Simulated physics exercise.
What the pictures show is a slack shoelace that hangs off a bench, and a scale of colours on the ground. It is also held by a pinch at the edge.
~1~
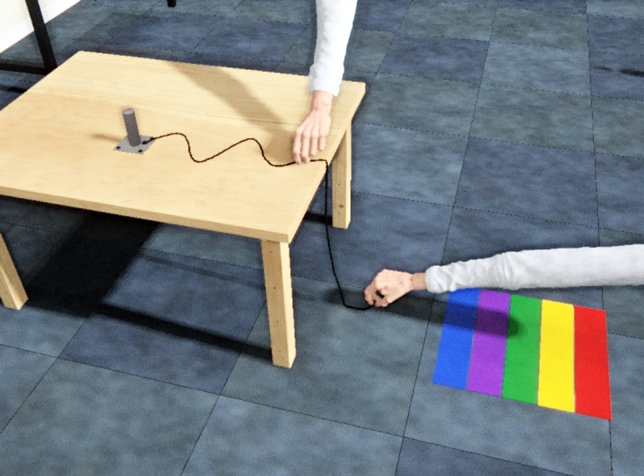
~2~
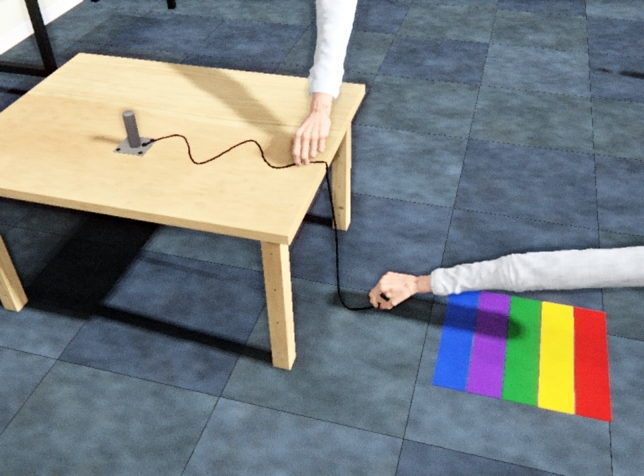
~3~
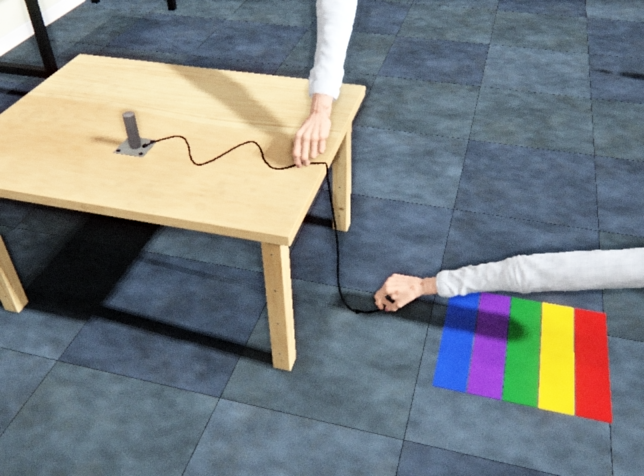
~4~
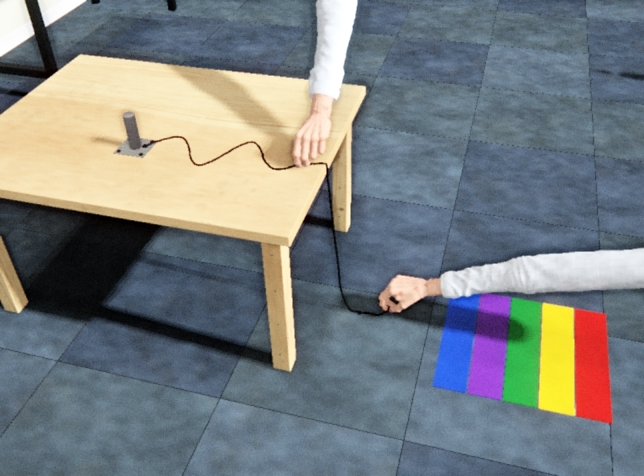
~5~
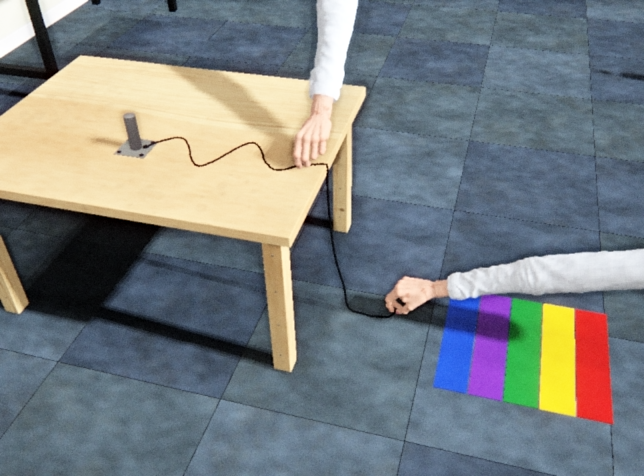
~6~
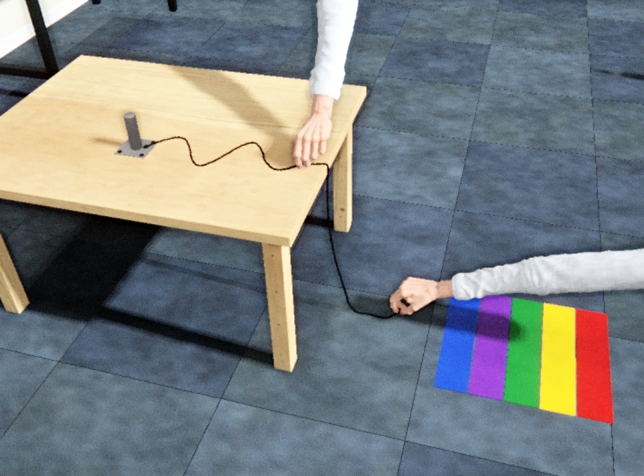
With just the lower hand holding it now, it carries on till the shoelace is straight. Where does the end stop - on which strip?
On the red strip.
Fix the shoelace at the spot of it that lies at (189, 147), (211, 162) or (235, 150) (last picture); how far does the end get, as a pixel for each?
The pixel places are (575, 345), (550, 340) and (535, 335), one per try.
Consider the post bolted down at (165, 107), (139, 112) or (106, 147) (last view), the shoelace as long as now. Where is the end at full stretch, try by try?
Going through the tries, you get (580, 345), then (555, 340), then (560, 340).
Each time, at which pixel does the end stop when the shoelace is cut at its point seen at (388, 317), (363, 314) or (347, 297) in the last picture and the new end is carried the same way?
Close to (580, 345) first, close to (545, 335) next, and close to (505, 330) last.
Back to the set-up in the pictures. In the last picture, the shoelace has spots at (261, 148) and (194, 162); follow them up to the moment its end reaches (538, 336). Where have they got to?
(320, 167) and (233, 155).
A little later, end near (538, 336); over green.
Next, end near (578, 344); over yellow.
When it is tight, end near (601, 348); over red. It gets as far as the red strip.
